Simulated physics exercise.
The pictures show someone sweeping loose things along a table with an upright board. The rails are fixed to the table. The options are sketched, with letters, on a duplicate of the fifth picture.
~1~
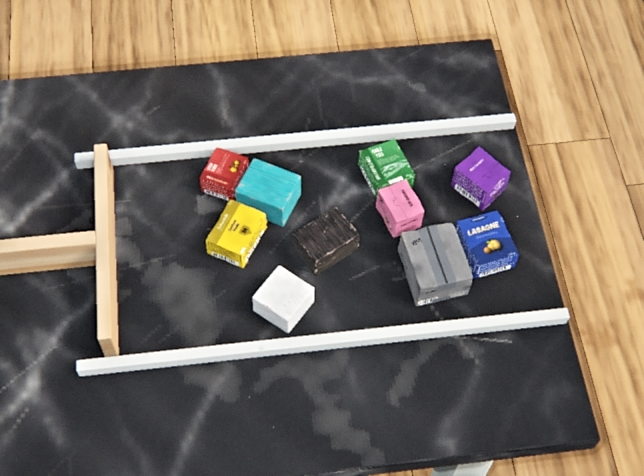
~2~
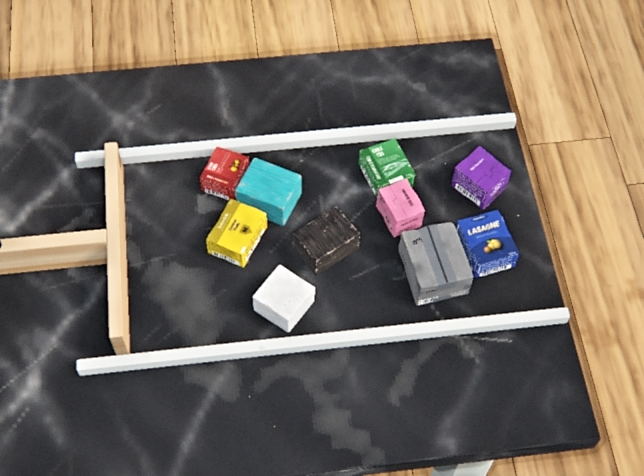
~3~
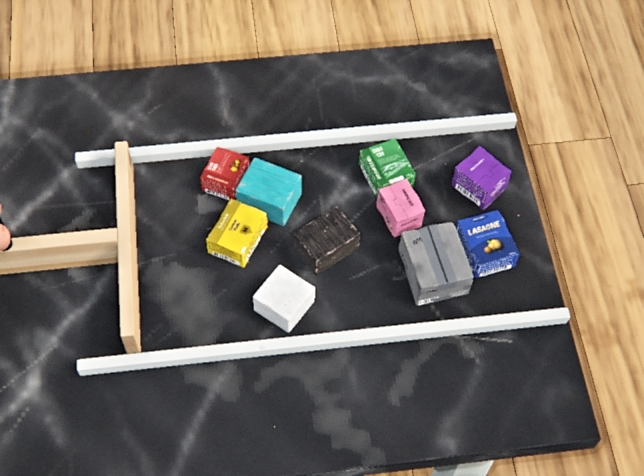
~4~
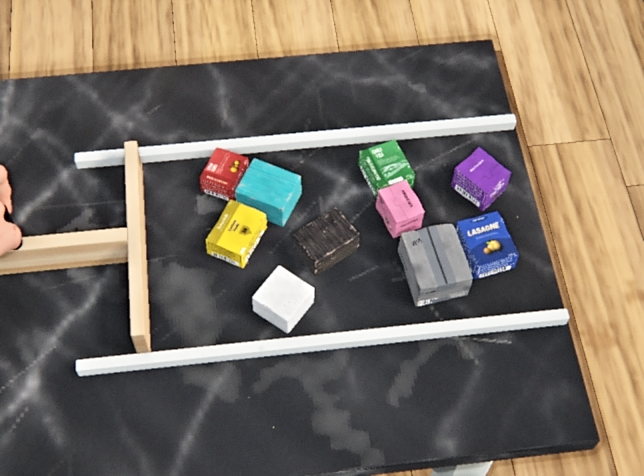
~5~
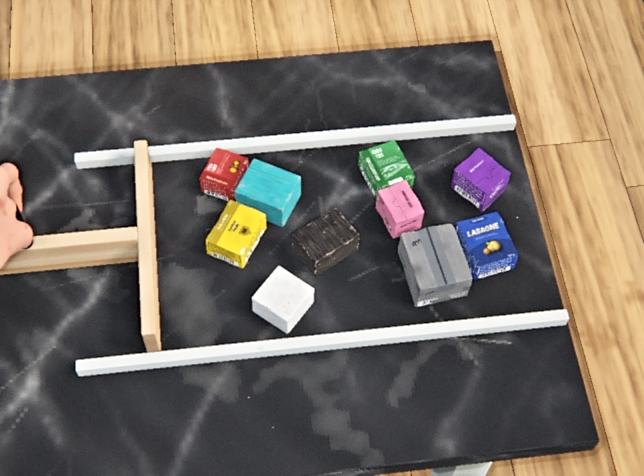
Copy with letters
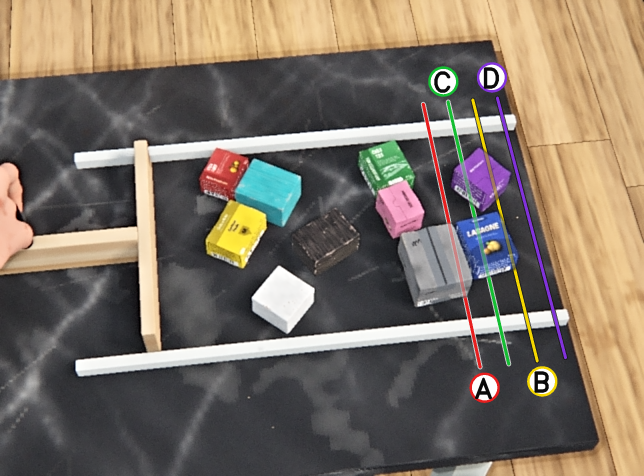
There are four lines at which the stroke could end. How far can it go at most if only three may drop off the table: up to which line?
Stop at A.
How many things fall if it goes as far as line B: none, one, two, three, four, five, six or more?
Six or more.
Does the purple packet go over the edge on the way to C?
Yes.
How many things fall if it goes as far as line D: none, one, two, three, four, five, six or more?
By then, six or more.
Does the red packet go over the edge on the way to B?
No.
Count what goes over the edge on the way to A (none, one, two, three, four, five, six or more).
In all, three.
On the marked copy, A at (450, 226); B at (503, 221); C at (476, 223); D at (529, 218).
Following A. Soon after the start, board (256, 221); red packet (282, 171); white block (302, 297).
Later, board (366, 211); blue packet (522, 234); grey box (505, 273).
In the end, board (449, 203); blue packet over the edge; grey box over the edge; three fallen.
As for the rest, B drops seven; C drops five; D drops ten.
